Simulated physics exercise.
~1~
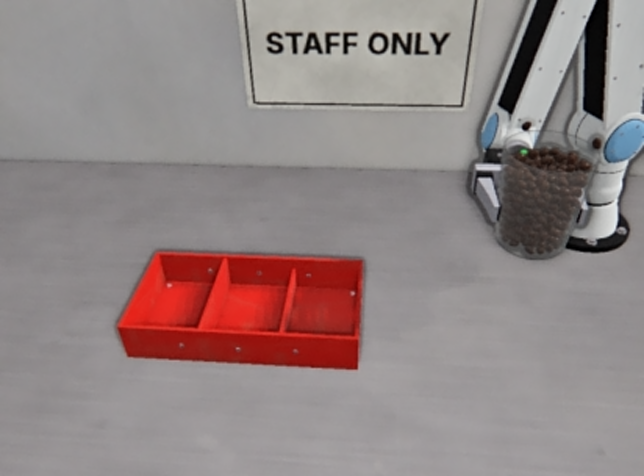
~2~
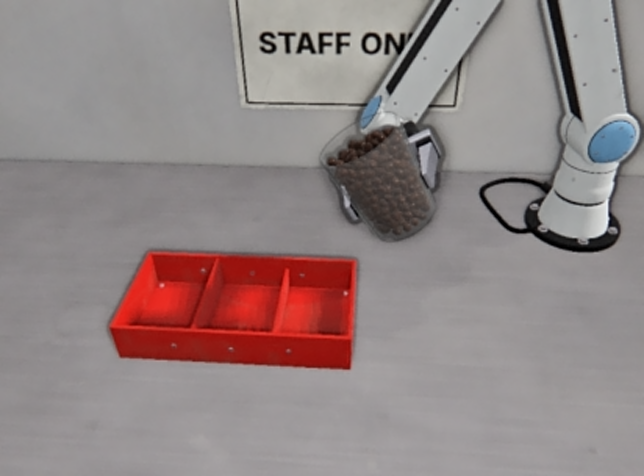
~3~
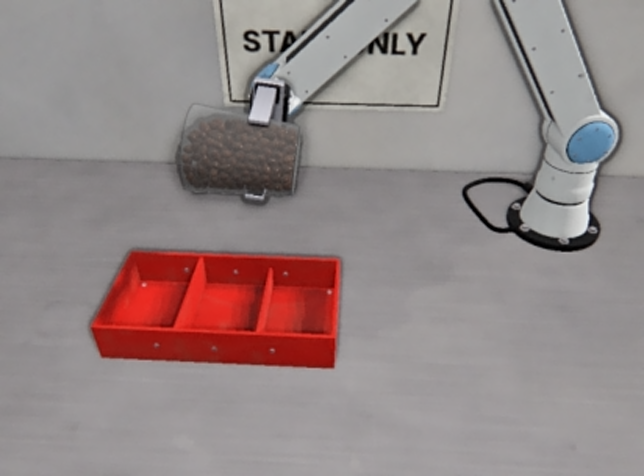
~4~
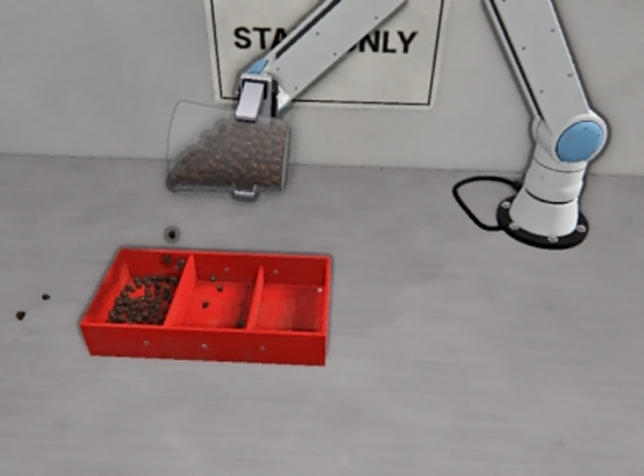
On a grey tabletop, a robot arm carries a clear tumbler left and tips it, spilling dark beans mostly into a red box's left section.
